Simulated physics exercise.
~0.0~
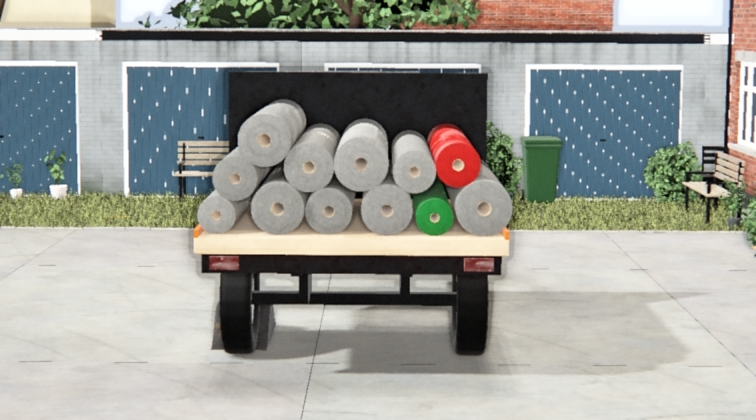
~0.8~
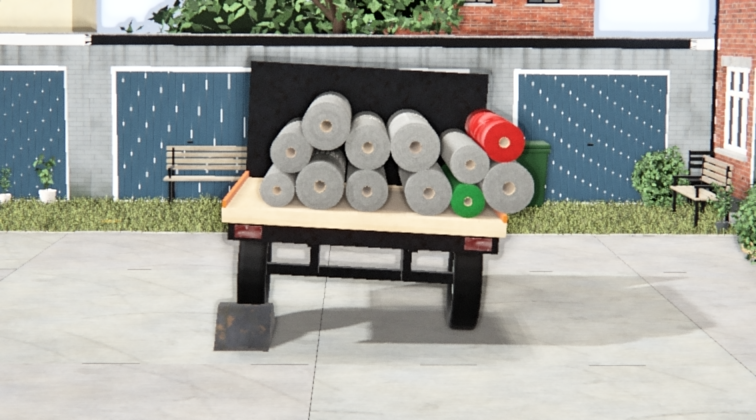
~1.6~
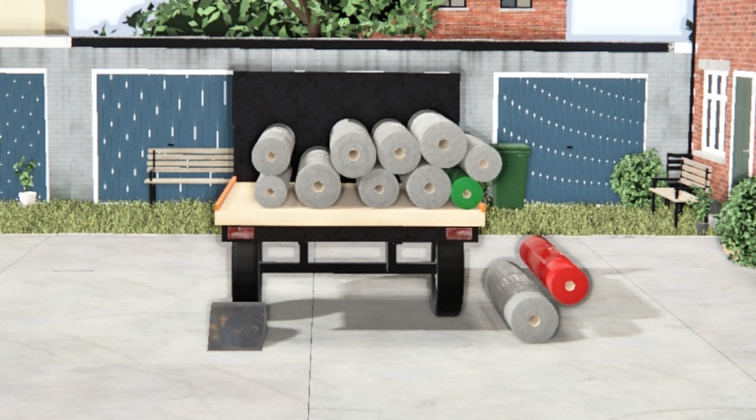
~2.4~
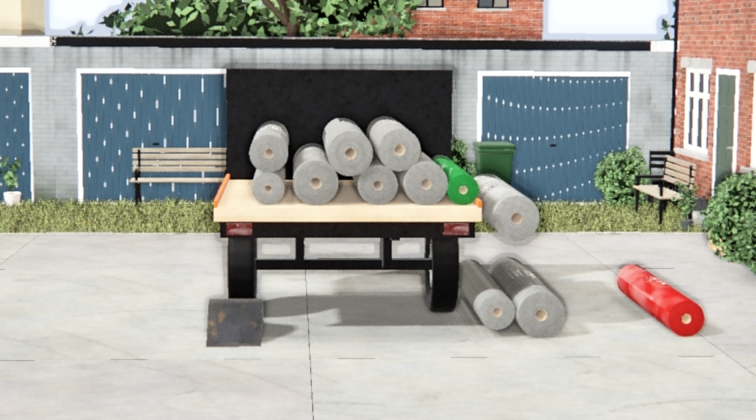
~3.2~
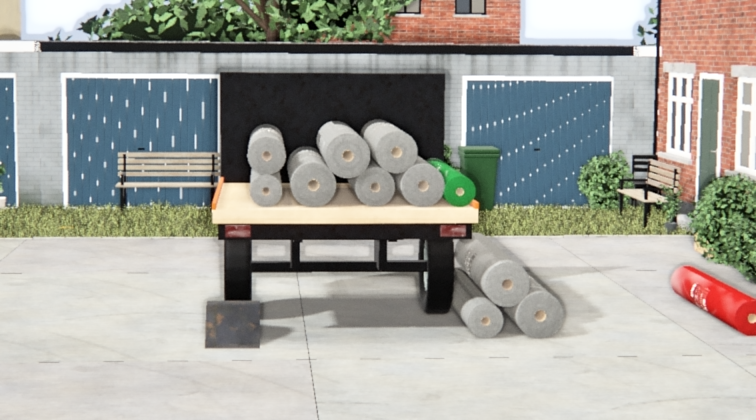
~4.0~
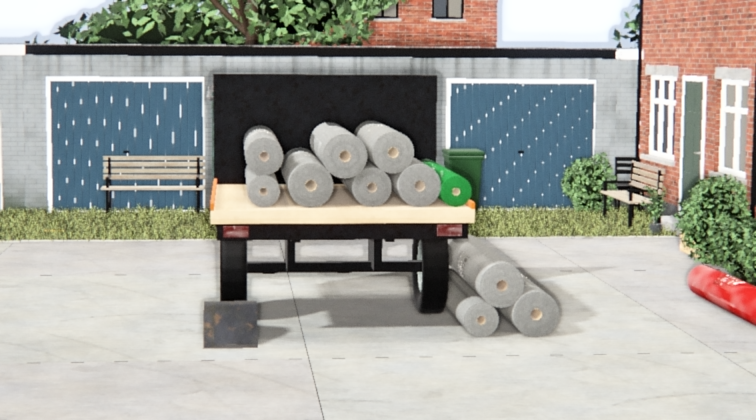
Red roll tumbling off a tilting flat trailer with grey rolls and rolling away right, while the green one stays on deck.
